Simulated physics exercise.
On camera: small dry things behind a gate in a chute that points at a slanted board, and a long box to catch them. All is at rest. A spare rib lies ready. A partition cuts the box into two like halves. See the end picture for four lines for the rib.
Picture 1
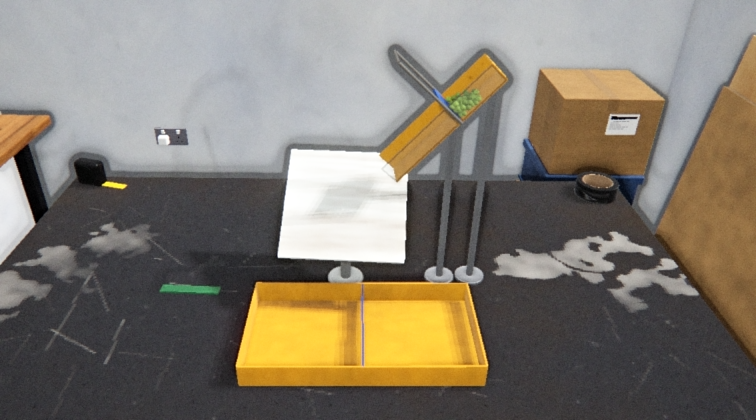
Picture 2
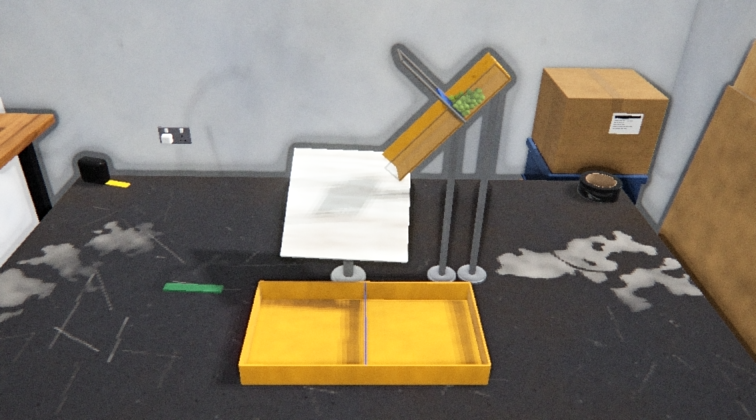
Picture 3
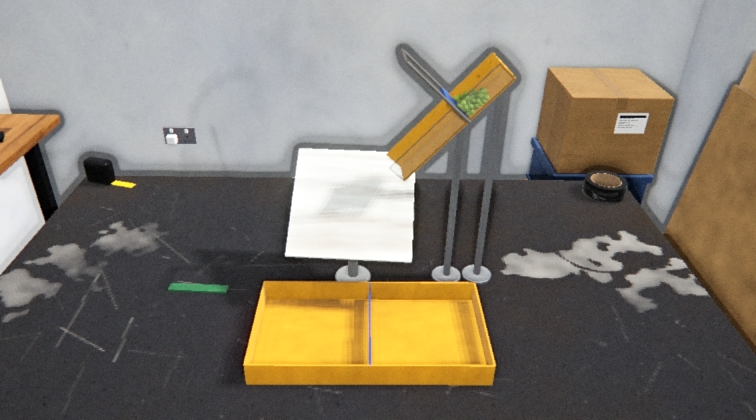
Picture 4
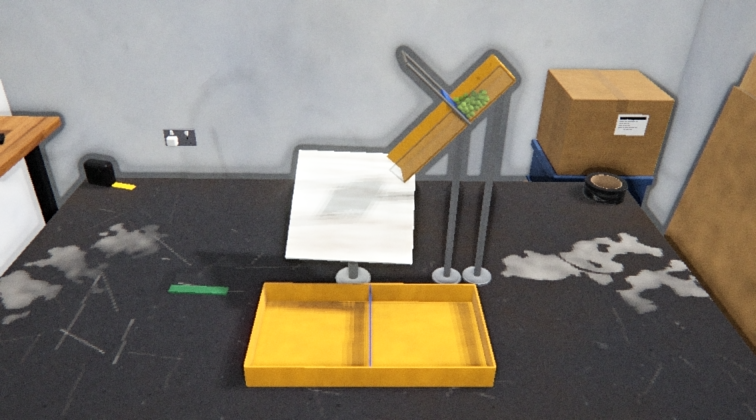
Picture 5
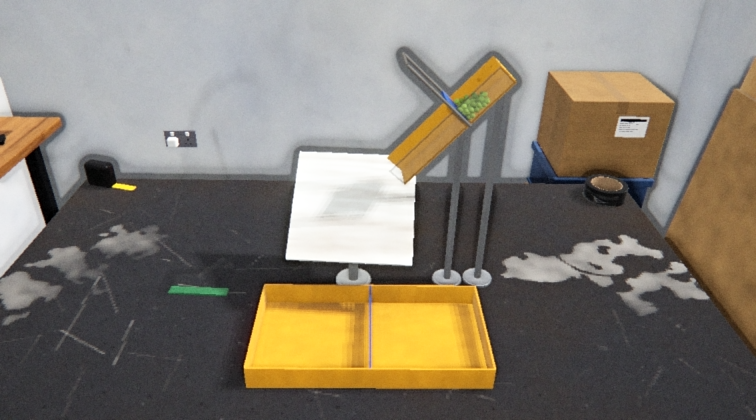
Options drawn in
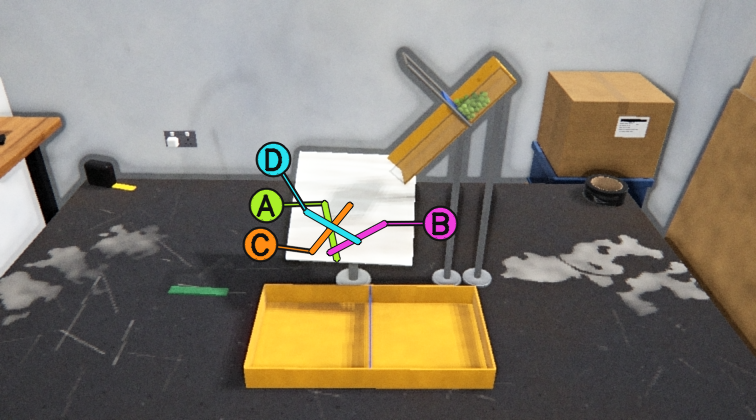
Green peas resting behind a closed gate in a tilted wooden chute above a white slanted board and a divided yellow box.
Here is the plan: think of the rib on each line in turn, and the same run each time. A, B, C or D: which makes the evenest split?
D is best.
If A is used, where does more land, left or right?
More lands on the left.
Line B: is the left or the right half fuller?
More lands on the left.
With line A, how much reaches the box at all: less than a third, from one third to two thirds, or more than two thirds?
It is more than two thirds.
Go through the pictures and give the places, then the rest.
Load behind the gate at (461, 101), dried peas; lip of the chute at (395, 175), sloping fairly steeply, in the first picture.
Middle of the board at (348, 202), tilted fairly steeply; middle of its low edge at (344, 259); of its high edge at (353, 151), in the second picture.
Front corners of the box at (244, 365) and (495, 366); front end of its middle wall at (370, 365); gate still shut at (446, 96), in the third picture.
Middle of the load at (469, 101); lip at (403, 176), in the fourth picture.
Middle of the load at (469, 103); lip at (403, 178), in the fifth picture.
On the marked copy, line A from (324, 203) to (336, 258); line B from (384, 223) to (330, 252); line C from (349, 205) to (312, 251); line D from (306, 212) to (358, 241).
With A, of what is caught, nearly all in the left half, a stray few in the right.
With B, of what is caught, nearly all in the left half, a stray few in the right.
With C, of what is caught, nearly all in the left half, a stray few in the right.
With D, of what is caught, about half in the left half, about half in the right.
